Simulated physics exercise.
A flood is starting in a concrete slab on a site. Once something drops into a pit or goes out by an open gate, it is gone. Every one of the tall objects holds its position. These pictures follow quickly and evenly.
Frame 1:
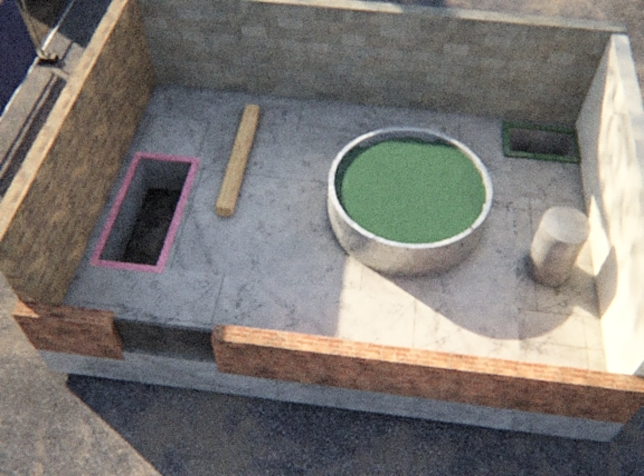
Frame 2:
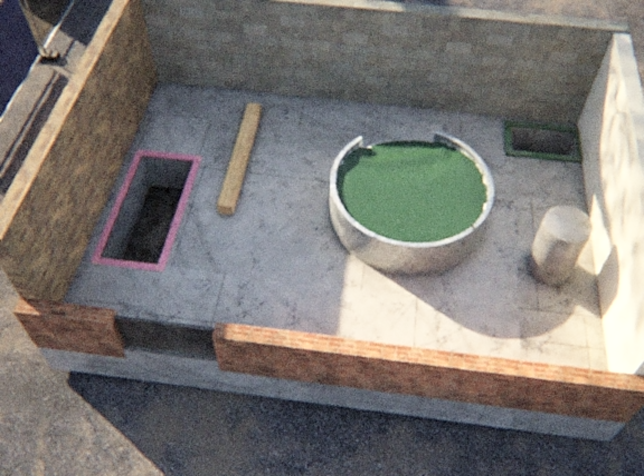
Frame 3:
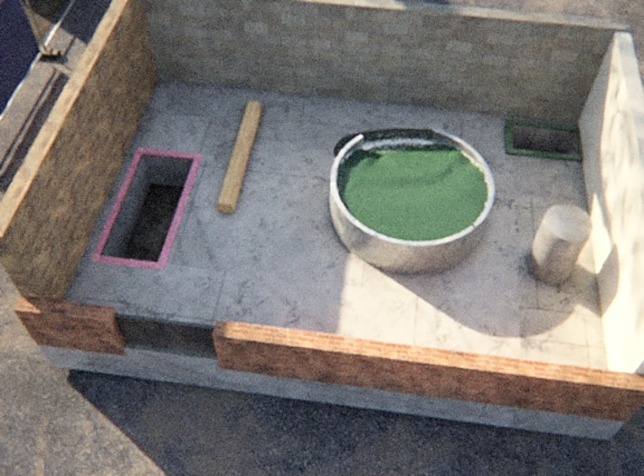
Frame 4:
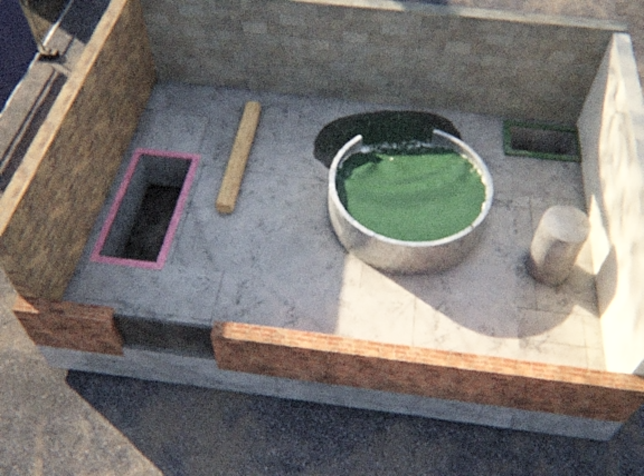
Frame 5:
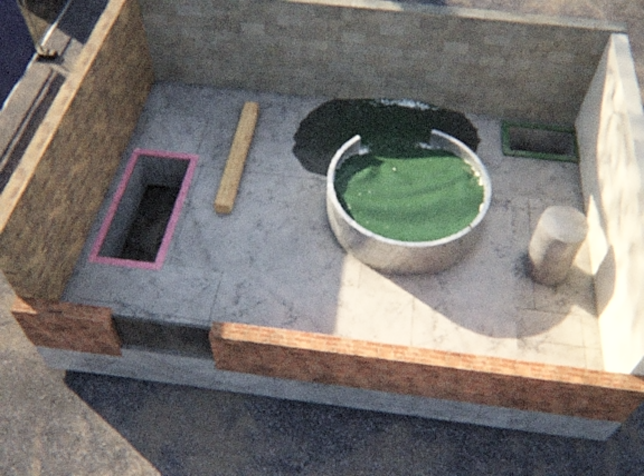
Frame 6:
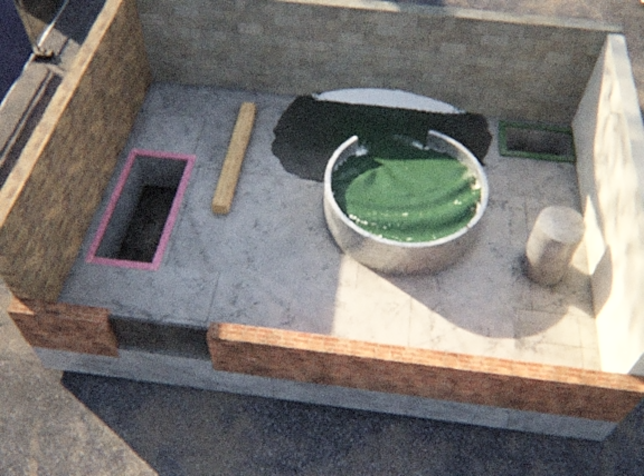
The clip shows a walled concrete slab where a round pool of green water opens at its far side, and water pours through the gap, spreading across the floor to the back wall and out to the left and right.
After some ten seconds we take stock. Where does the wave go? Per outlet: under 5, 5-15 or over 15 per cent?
Outcome: The gate ends up with a tiny portion - beneath five per cent, the pink pit ends up with a large portion - topping fifteen per cent, the green pit ends up with a large portion - topping fifteen per cent.
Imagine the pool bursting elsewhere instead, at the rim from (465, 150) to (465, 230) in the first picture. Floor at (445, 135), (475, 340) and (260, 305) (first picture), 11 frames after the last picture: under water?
So the first one is left untouched, the next drenched, and the last left untouched.
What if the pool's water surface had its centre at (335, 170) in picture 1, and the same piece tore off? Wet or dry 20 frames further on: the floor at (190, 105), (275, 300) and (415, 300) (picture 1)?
Spot 1 wetted, spot 2 unwetted, and spot 3 unwetted.
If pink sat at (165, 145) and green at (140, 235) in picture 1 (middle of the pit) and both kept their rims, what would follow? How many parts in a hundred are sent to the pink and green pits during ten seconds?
The pink pit ends up with 25 per cent, the green pit with 0 per cent.
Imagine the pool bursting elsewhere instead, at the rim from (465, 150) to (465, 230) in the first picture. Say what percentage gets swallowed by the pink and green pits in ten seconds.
Shares: Pink at 10 percent, green at 35 percent.
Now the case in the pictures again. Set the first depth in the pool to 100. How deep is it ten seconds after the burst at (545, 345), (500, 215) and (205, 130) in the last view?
8, 4 and 4 in a hundred, in turn.
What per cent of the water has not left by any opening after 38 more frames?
My reading is around 72 percent.
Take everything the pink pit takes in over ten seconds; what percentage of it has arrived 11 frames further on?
Approximately 0 per cent.
A moment on, water covers 20 % of the floor; the gate 0 %, the pink pit 0 %, the green pit 0 %.
Next, water covers 30 % of the floor; the gate 0 %, the pink pit 0 %, the green pit 3 %.
Then, water covers 50 % of the floor; the gate 0 %, the pink pit 2 %, the green pit 9 %.
Later, water covers 80 % of the floor; the gate 0 %, the pink pit 12 %, the green pit 16 %.
In the end, water covers 95 % of the floor; the gate 0 %, the pink pit 21 %, the green pit 20 %.
